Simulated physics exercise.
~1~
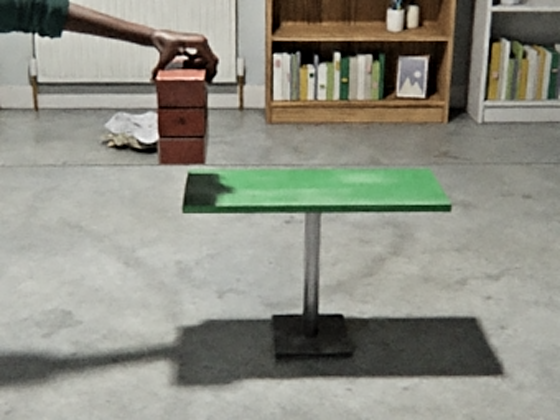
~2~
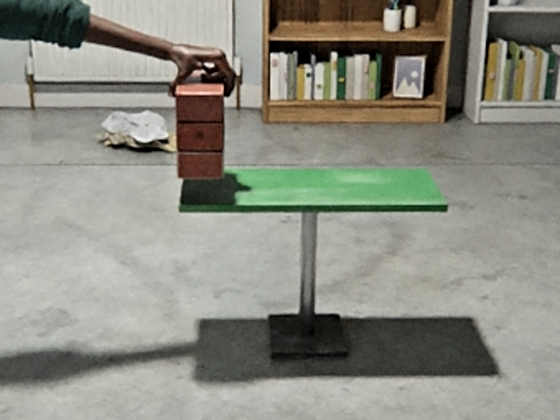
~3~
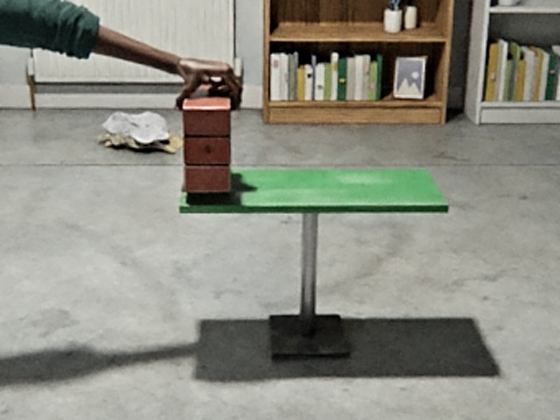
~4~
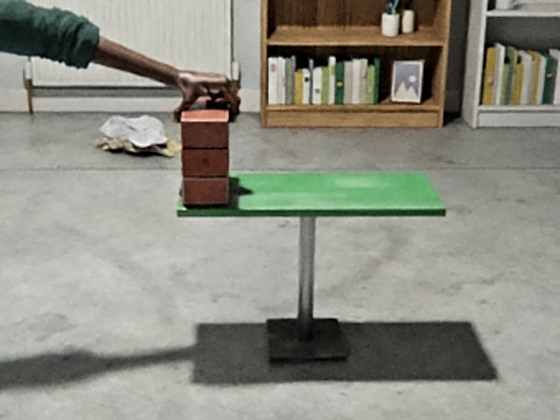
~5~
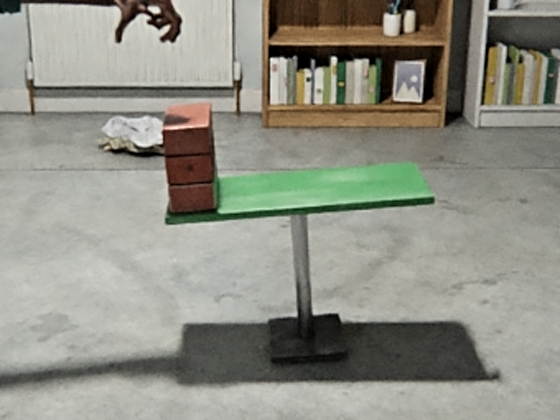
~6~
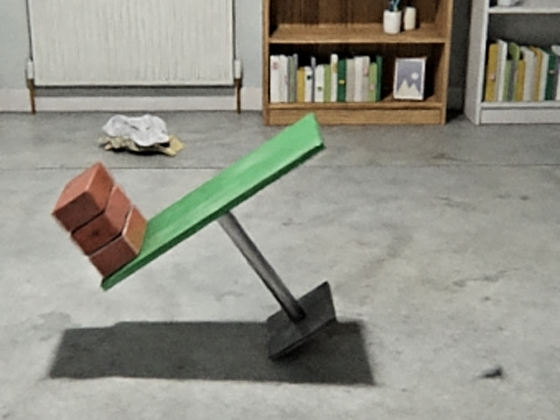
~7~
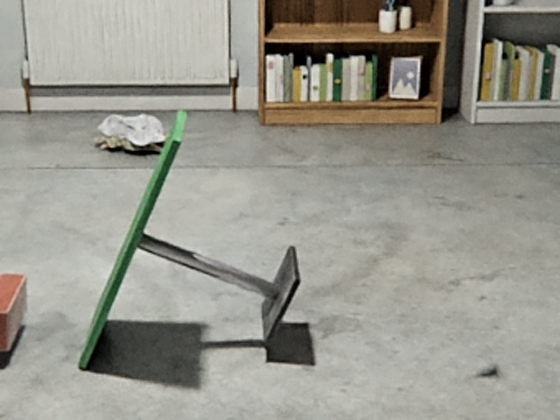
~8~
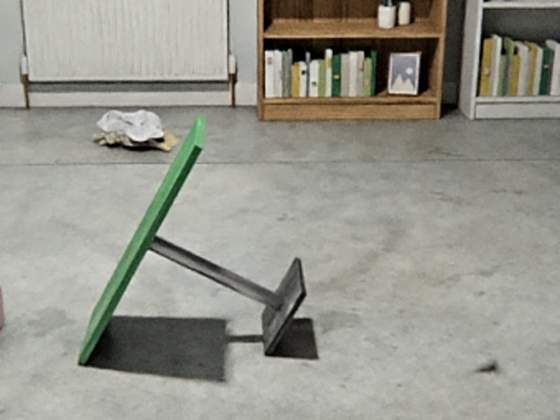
An arm in a dark green sleeve reaches in from the left, holding a stack of three reddish bricks above a green side table with a grey central post and small dark base. The slightly swaying view faces a grey floor, with a white radiator, crumpled paper and bookshelves behind. The hand moves the bricks right and lowers them onto the table's left end. It lets go and draws back, and the top begins to tilt left. The table tips over and the bricks slide off, leaving at the left edge. It ends resting on its top's edge and its base, post slanting.
